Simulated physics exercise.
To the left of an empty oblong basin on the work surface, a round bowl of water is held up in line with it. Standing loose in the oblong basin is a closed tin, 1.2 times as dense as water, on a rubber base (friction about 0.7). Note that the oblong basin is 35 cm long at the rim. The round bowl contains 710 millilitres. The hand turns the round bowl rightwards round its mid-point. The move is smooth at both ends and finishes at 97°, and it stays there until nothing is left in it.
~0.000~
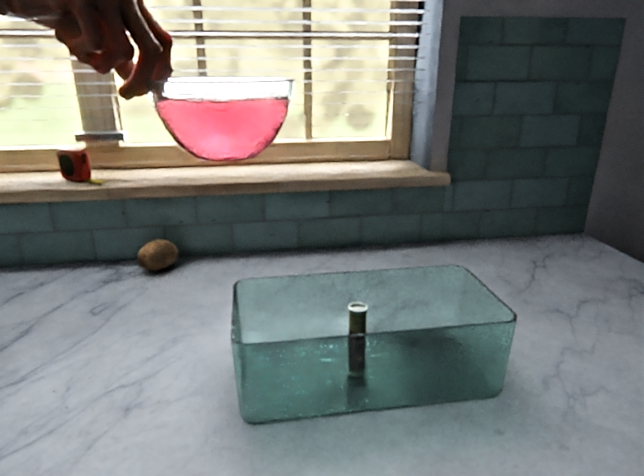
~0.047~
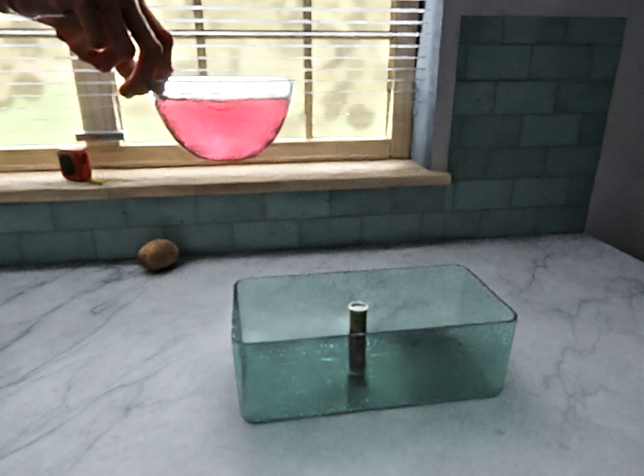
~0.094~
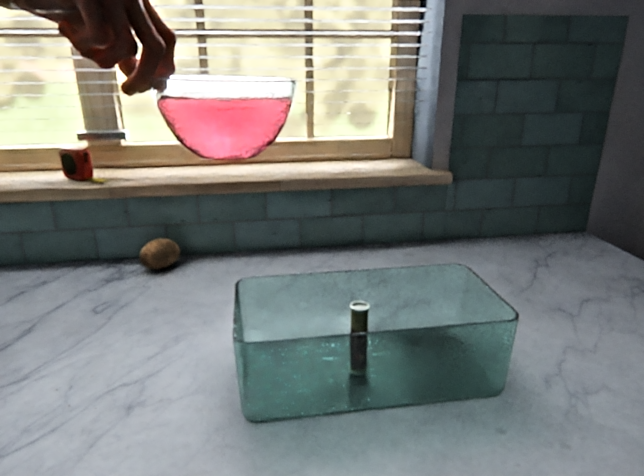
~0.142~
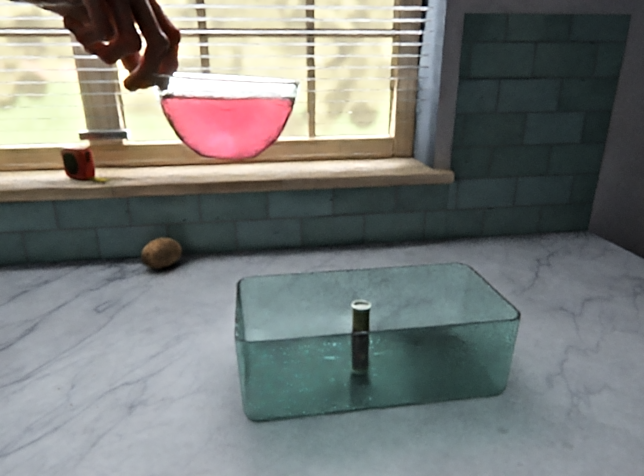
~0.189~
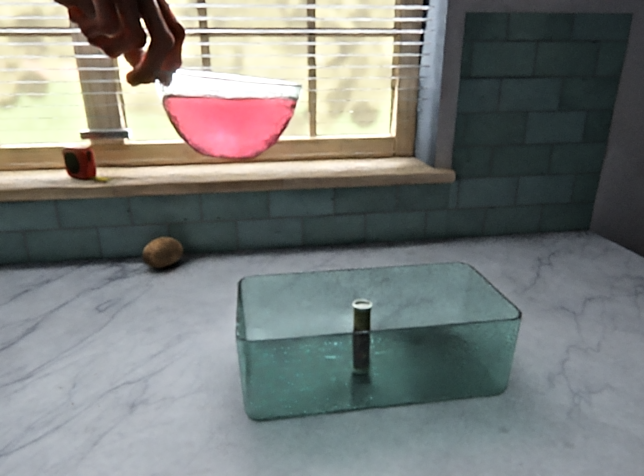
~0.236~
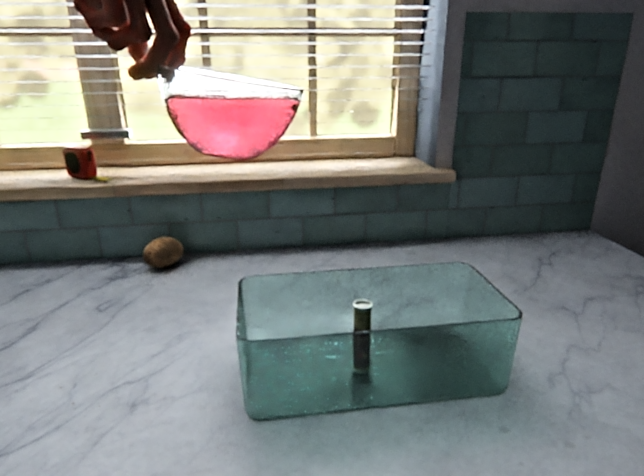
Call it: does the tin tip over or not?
It does not.
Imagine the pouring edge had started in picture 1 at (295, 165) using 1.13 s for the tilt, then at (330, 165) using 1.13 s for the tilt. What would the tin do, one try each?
In the first try it comes down; in the second it remains standing.
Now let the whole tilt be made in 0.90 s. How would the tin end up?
Then the tin tumbles.
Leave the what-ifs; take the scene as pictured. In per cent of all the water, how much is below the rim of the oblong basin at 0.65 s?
Some 5 per cent.
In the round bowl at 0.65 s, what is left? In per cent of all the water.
Around 58 in a hundred.
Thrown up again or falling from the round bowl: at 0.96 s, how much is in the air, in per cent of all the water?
Near 24 percent.
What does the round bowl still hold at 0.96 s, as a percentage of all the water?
Around 5 in a hundred.
Then, 0.65 s in, the tilt is 60° and 57 per cent is still to pour; the tin stands where it began.
Then, 0.96 s in, the tilt is 92° and 5 per cent is still to pour; the tin stands where it began.
Then, 1.28 s in, the tilt is 97° and 0 per cent is still to pour; the tin stands where it began.
Then, 1.63 s in, the tilt is 97° and 0 per cent is still to pour; the tin stands where it began.
Finally, the tin stands where it began.
